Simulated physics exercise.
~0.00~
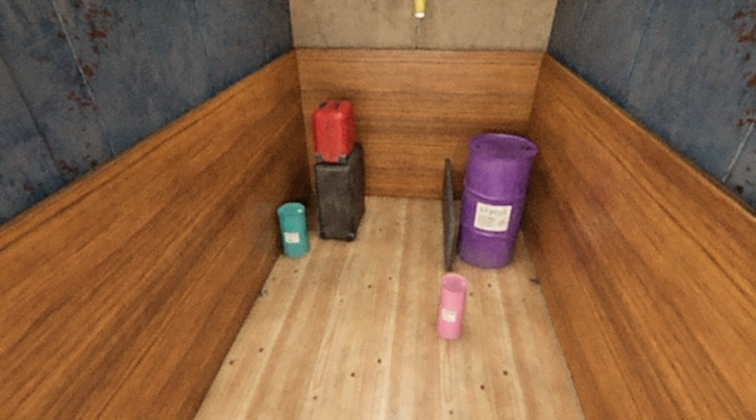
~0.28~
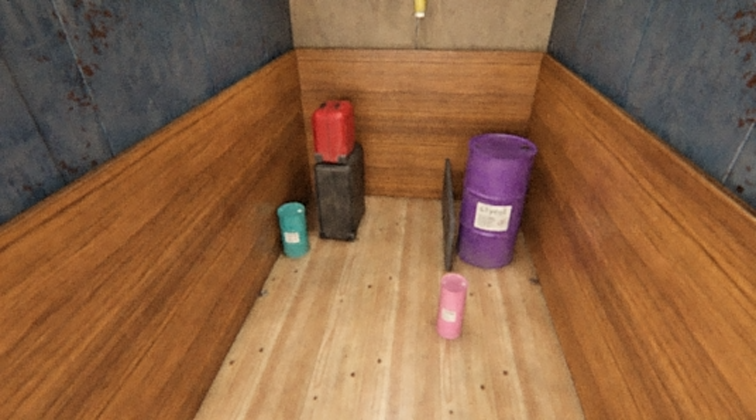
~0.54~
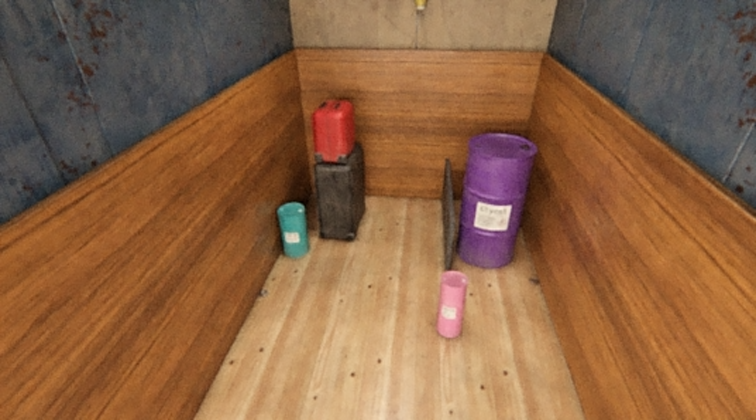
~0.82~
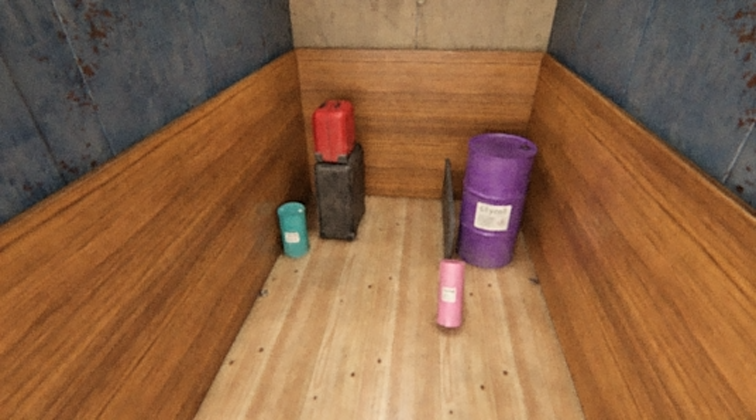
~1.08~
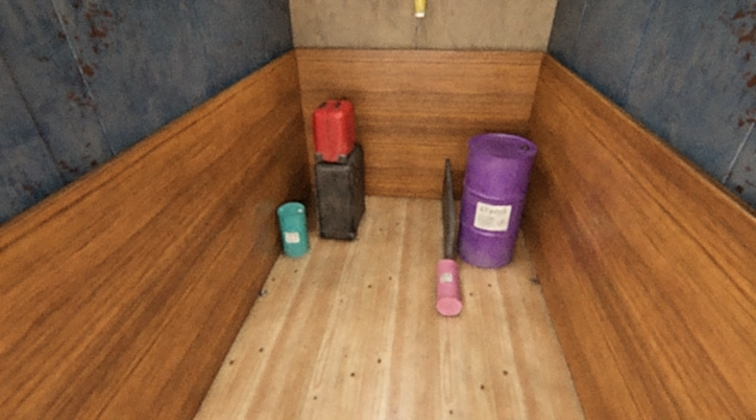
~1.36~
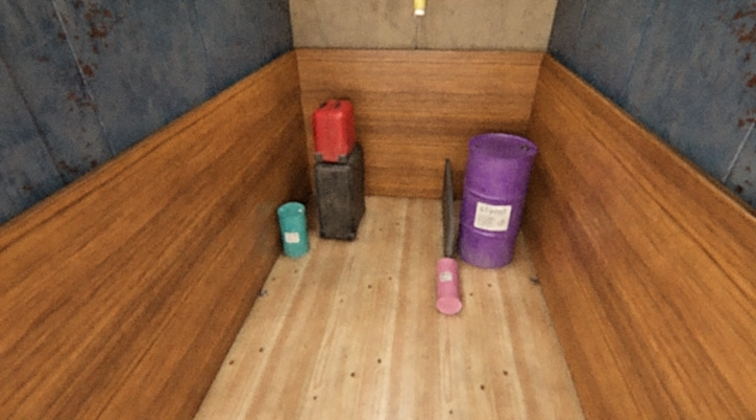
A purple drum stands at the right of a van's wood-lined load bay, seen from behind and slightly above, looking towards the front wall. A dark board stands upright beside it, a pink canister stands nearer, and at the left a red case sits on a black one by a turquoise canister. The pink canister tips forwards, away from the still camera, onto its side, while the rest barely moves.
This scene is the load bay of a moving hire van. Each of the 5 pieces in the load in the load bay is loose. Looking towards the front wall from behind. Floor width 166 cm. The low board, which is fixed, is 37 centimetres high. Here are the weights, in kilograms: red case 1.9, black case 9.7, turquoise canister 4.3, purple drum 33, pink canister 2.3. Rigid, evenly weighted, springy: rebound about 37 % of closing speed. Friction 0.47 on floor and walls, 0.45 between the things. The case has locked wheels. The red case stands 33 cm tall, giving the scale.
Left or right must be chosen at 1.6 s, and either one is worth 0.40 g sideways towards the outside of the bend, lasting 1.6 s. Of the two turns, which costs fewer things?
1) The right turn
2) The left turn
The right turn (1).
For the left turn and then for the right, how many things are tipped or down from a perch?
Turn left = 3, turn right = 2.
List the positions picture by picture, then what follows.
Steady run; red case (334, 132); black case (342, 190), in the first picture.
Load feels 0.32 g forwards; pink canister (452, 307); turquoise canister (294, 231), in the second picture.
Load feels 0.45 g forwards; pink canister (451, 305) tilted 4°; purple drum (492, 202), in the third picture.
Load feels 0.15 g forwards; pink canister (451, 292) tilted 31°; turquoise canister (294, 230), in the fourth picture.
Steady run; pink canister (448, 286) on its side; turquoise canister (294, 230), in the fifth picture.
Steady run; red case (335, 131); black case (342, 190), in the sixth picture.
Turning left. By 2.36 s, load feels 0.40 g right; red case tilted 13° near (361, 131); black case tilted 13° near (351, 188); pink canister on its side.
By 2.76 s, load feels 0.40 g right; red case now down from a perch; black case tilted 61° near (388, 199); pink canister on its side.
By 3.26 s, steady run; black case on its side near (403, 215); pink canister on its side.
When it is over (4.7 s), down from a perch, red case; lying over in the load bay, black case and pink canister; the other 2 within 15 cm of the start. End places, in pixels of the last picture, red case near (470, 195), black case near (403, 215).
Turning right instead, red case and pink canister tipped over or down from a perch, 2 of 5 in all.
